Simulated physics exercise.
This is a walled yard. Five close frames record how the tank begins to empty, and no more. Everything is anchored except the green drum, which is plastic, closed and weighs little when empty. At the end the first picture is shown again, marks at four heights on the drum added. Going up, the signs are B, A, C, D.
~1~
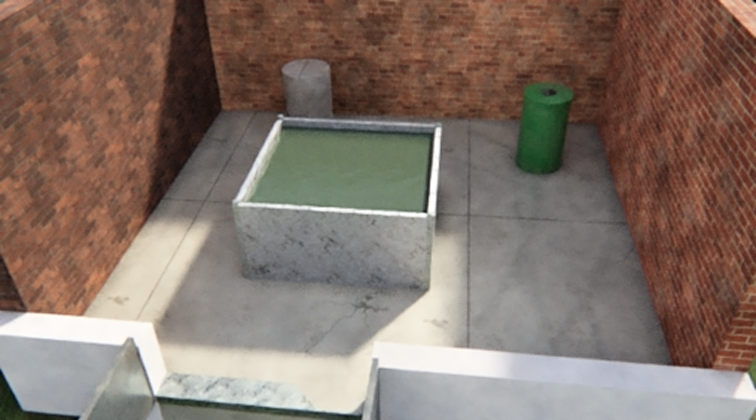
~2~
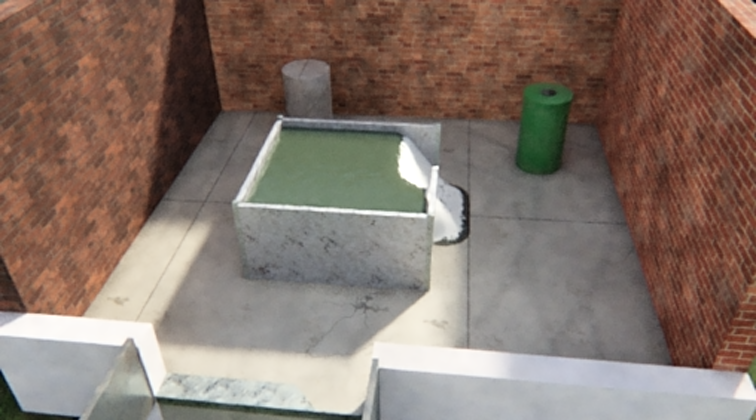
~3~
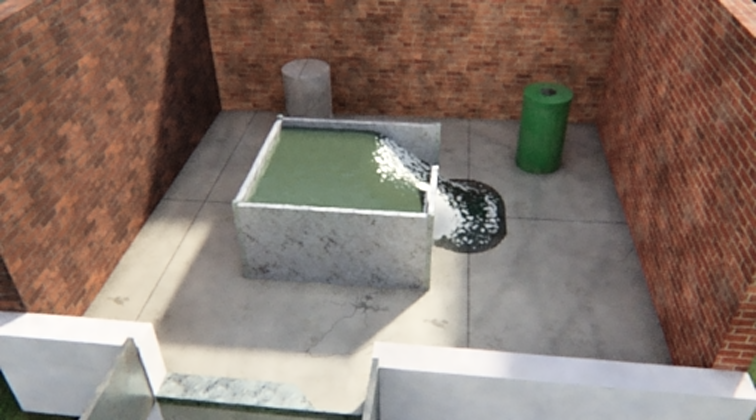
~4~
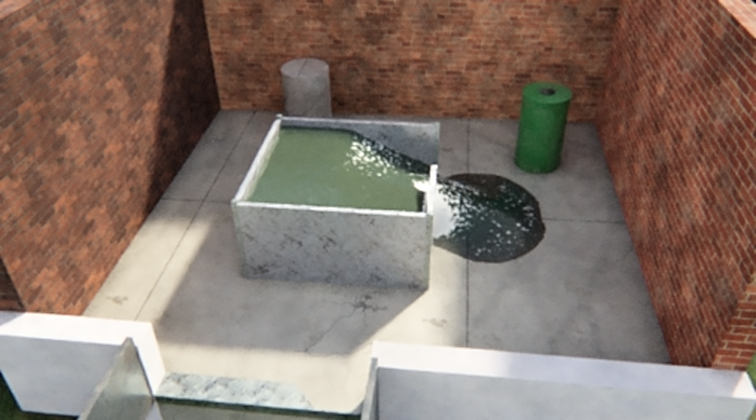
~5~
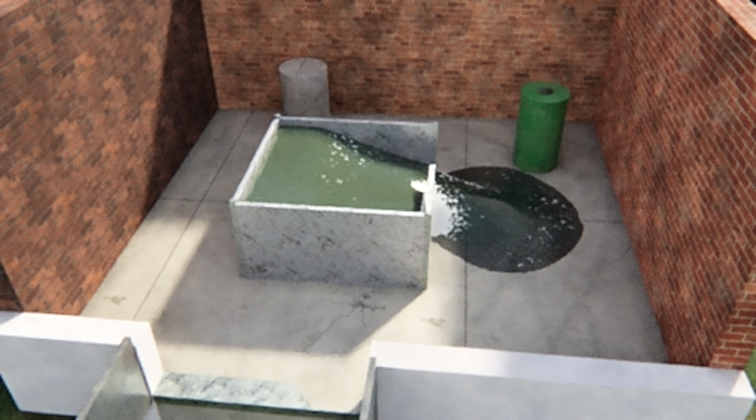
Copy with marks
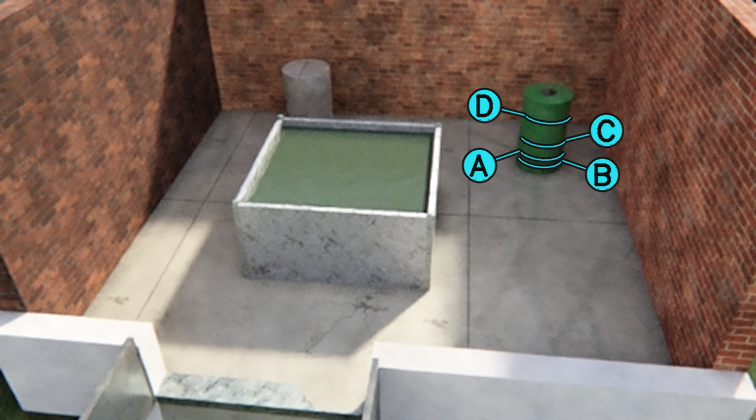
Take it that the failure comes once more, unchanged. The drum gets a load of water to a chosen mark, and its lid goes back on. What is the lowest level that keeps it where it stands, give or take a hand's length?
Use line C.
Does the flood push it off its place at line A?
Yes, that goes wrong.
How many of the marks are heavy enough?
Two of the four.
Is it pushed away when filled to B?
Yes.
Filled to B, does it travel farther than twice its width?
Yes, clearly.
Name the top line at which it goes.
A.
On the marked copy, A at (542, 160); B at (541, 167); C at (545, 146); D at (548, 123); from the bottom up B, A, C, D.
With A, it is pushed about twice its own width away.
With B, it is pushed about 4 times its own width away.
With C, it does not move.
With D, it does not move.
